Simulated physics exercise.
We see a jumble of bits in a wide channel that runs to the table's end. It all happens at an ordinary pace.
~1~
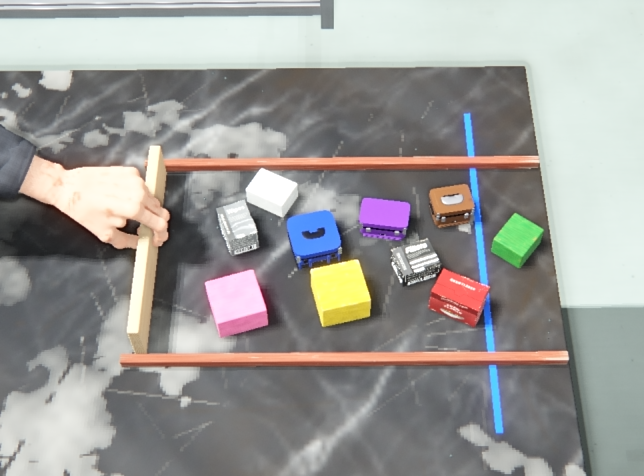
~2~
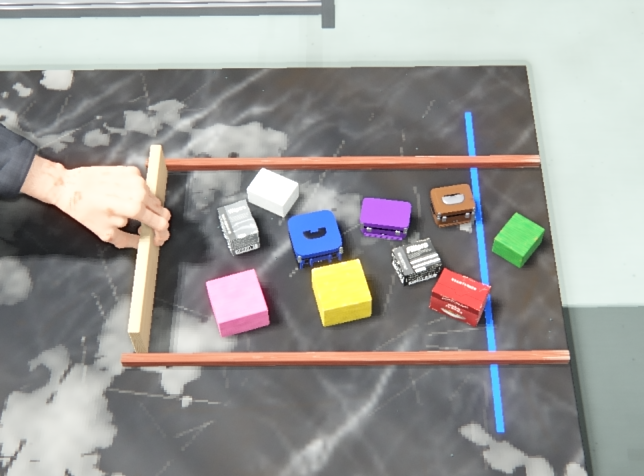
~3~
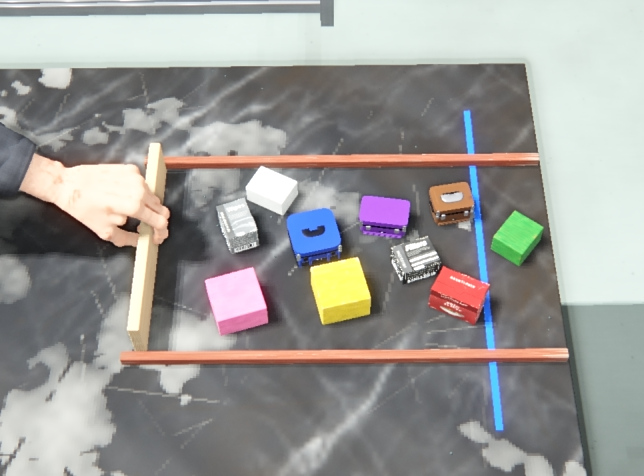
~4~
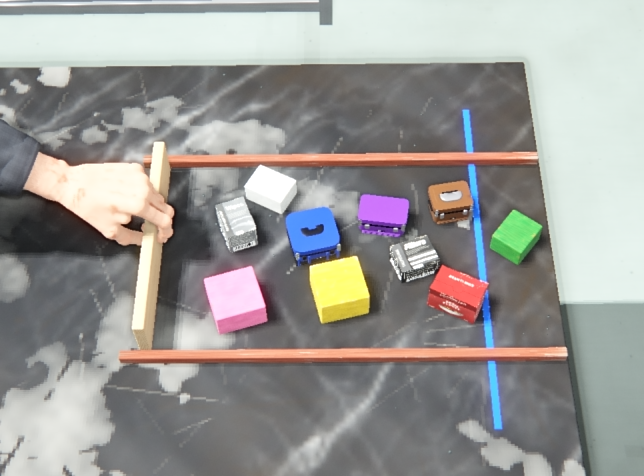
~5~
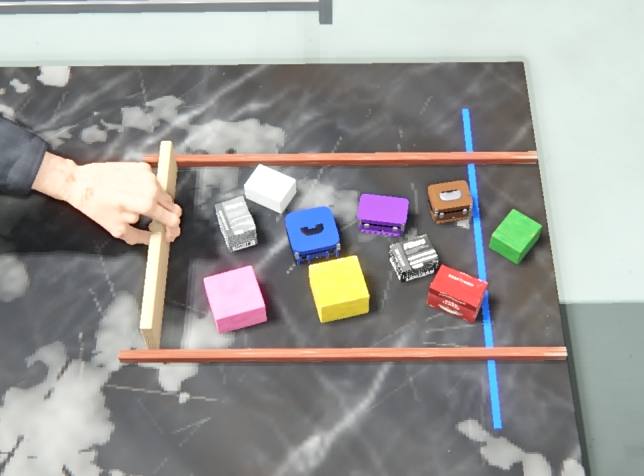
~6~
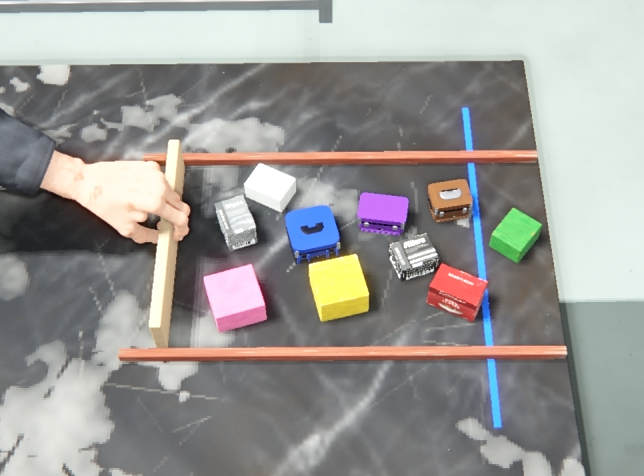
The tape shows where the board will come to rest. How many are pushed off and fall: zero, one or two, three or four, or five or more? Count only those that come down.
The number that fall off is three or four.
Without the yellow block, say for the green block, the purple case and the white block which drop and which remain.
The green block goes over, the purple case does not fall, the white block is kept.
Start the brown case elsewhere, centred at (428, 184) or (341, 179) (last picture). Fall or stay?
In turn it does not fall; stays on.
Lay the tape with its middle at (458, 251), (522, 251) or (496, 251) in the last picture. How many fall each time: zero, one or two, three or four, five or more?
Taking them in turn, 1 or 2; at least five; at least five.
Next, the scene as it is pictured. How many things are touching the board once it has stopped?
In contact: 3.
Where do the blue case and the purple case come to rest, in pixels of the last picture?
The blue case at (536, 250), the purple case at (522, 206).
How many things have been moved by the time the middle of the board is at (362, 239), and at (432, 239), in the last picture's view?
At the one place 9, at the other 10.
Soon after, none off yet; green block at rest near (515, 235); red box at rest near (457, 292); brown case at rest near (449, 202).
Then, none off yet; green block at rest near (515, 235); red box moved a little near (483, 291); brown case moved about its own width near (482, 190).
Further on, none off yet; green block tipped a little near (566, 233); red box moved well along near (565, 286); brown case moved well along near (507, 174).
At rest, the number that fall off is three or four; fallen, black box, red box and green block.
